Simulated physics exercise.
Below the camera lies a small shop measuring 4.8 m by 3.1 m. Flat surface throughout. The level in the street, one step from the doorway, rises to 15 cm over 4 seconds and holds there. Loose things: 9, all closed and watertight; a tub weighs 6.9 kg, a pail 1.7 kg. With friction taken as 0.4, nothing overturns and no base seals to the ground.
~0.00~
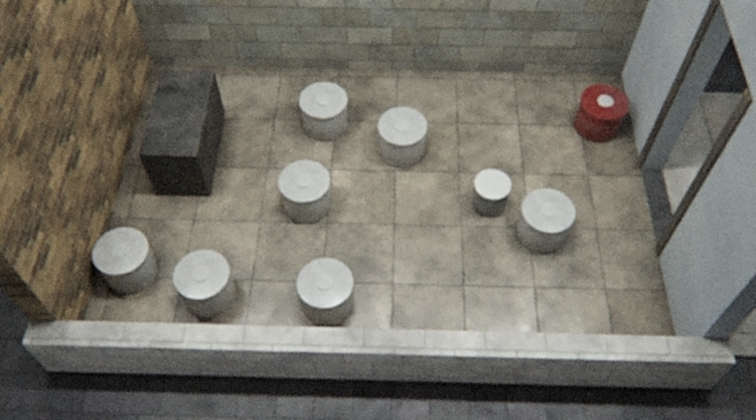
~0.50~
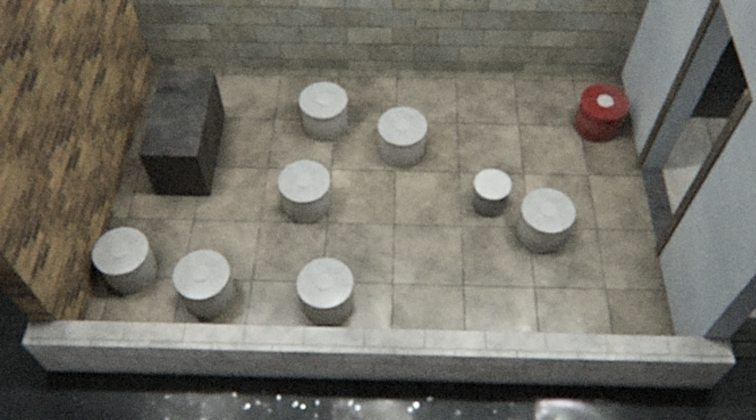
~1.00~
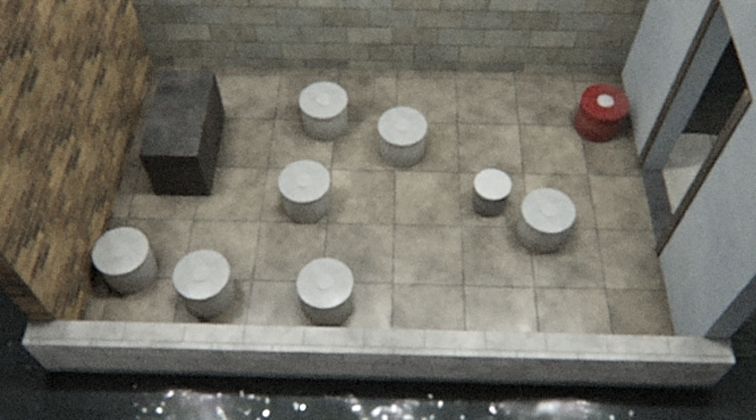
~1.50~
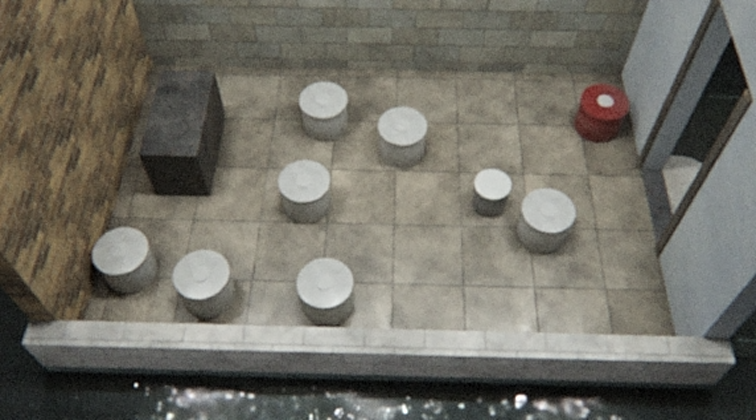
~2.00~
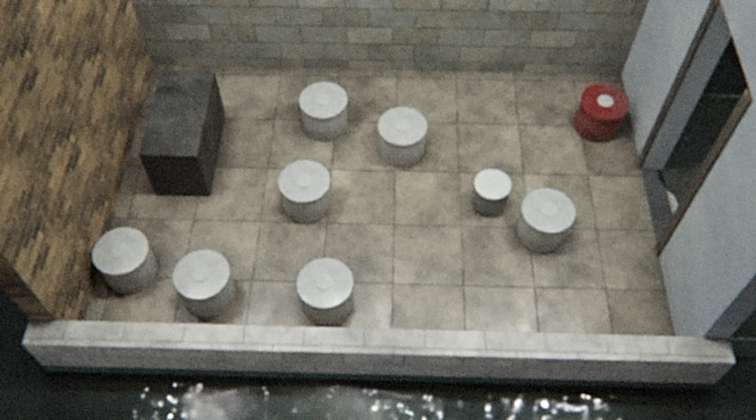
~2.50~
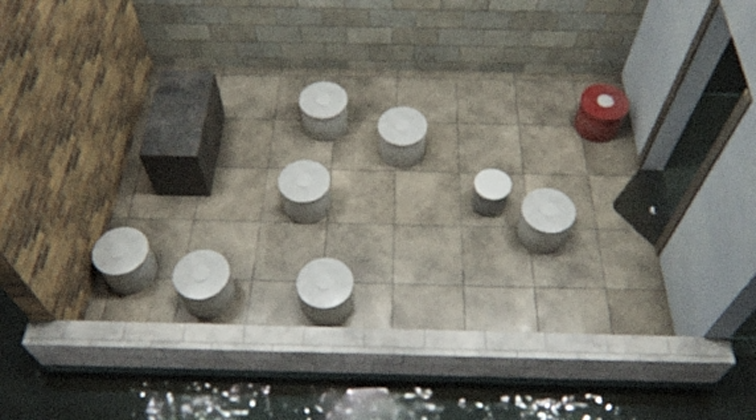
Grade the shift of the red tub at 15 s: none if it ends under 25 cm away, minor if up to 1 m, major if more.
The shift is none.
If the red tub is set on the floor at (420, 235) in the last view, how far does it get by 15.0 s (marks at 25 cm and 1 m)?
So it journeys a long way.
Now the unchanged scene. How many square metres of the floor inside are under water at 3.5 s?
About 1.5 m2.
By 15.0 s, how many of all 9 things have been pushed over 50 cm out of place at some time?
Count: 7.
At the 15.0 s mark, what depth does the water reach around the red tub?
Depth: About 3 cm.
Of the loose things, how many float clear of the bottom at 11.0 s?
At that instant the tally stands at 6.
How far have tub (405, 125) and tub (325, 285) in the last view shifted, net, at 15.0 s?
Net displacement, in order: 140 cm; 120 cm.
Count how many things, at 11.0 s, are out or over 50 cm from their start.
The count is 4.
After 3.5 s the red tub is near (605, 101), 0.0 m from its start, aground; 0 afloat.
After 6.8 s the red tub is near (605, 101), 0.0 m from its start, aground; 1 afloat.
After 11.0 s the red tub is near (605, 101), 0.0 m from its start, aground; 6 afloat.
After 15.0 s the red tub is near (605, 101), 0.0 m from its start, aground; 8 afloat.
